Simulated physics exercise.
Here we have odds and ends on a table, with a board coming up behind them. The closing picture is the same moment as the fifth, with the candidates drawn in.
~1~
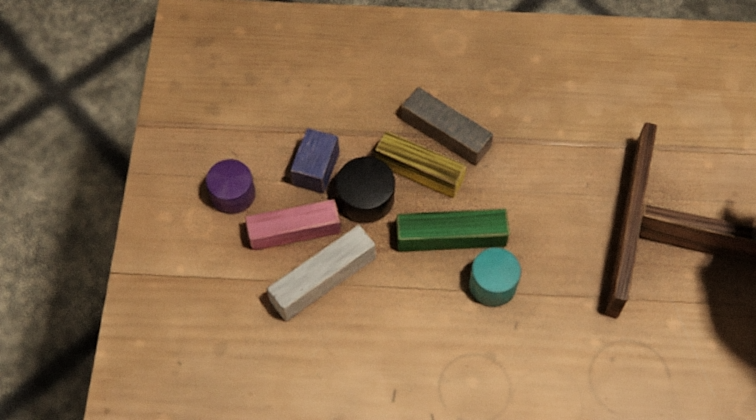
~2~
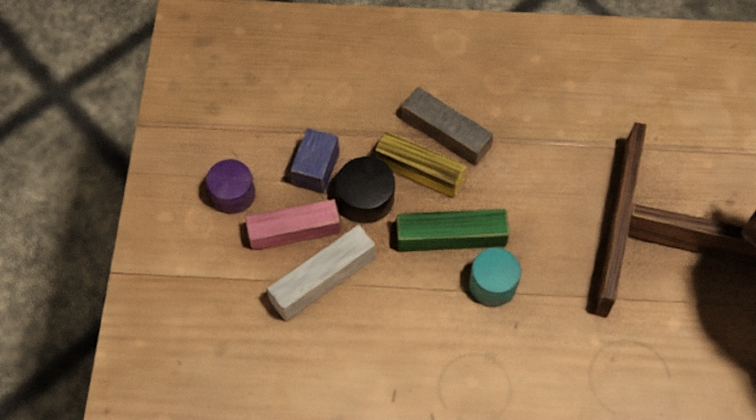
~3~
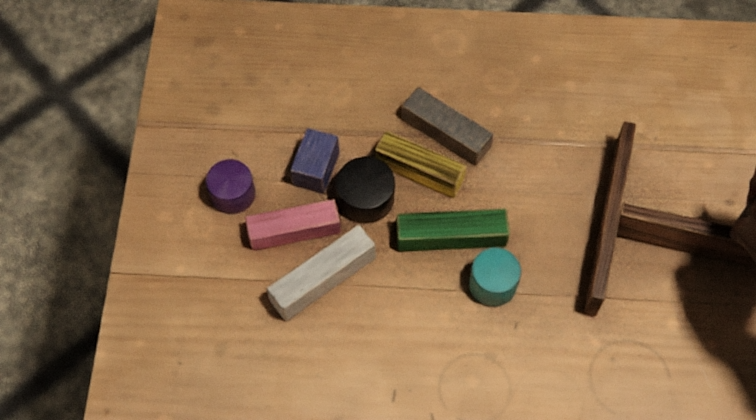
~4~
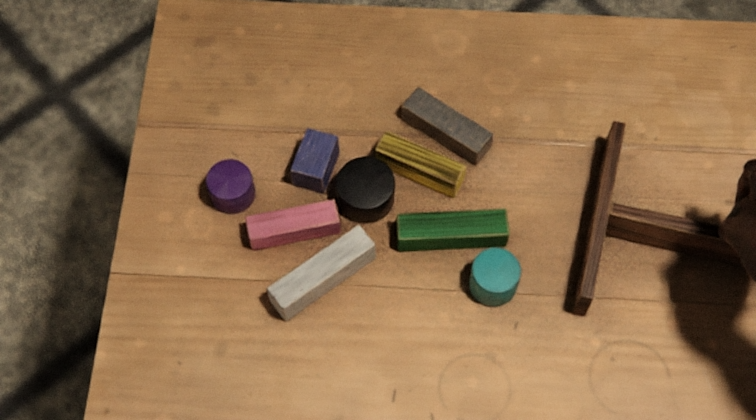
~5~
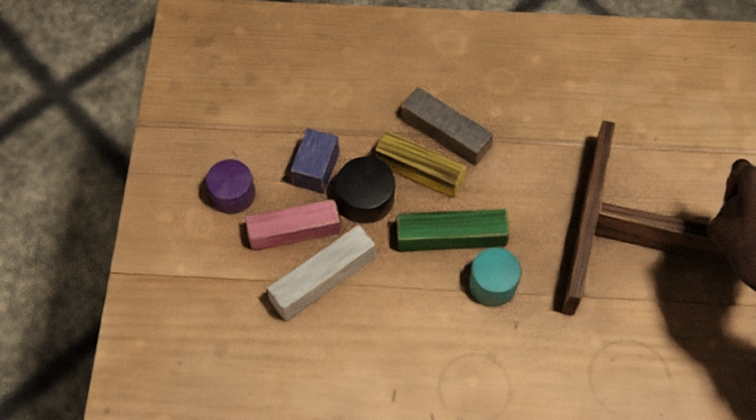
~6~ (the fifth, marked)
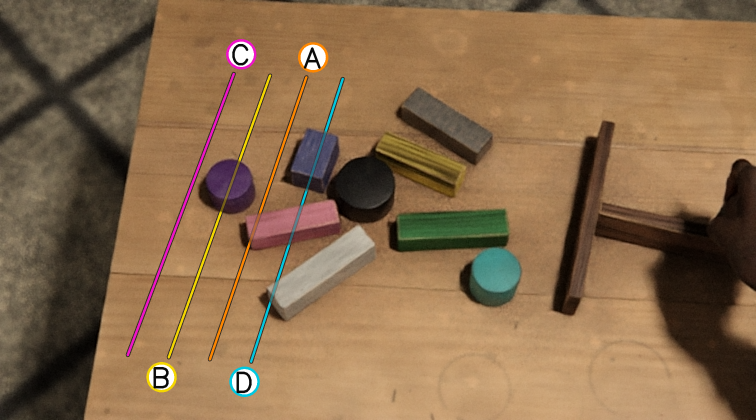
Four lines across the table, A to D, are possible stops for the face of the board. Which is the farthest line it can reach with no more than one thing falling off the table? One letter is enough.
It should halt at B.
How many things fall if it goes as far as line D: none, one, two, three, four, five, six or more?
The count is none.
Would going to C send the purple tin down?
Yes.
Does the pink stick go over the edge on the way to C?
Yes.
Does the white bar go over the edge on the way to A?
By then, no.
On the marked copy, A at (261, 210); B at (222, 208); C at (184, 206); D at (300, 212).
Taking B. A third of the way, board (458, 199); grey bar (424, 121); white bar (310, 275).
Two thirds of the way, board (325, 192); purple tin (188, 171); pink stick (182, 236).
When it is over, board (222, 187); purple tin over the edge; blue block (143, 137); one fallen.
As for the rest, A is within the limit but short; C drops three; D is within the limit but short.
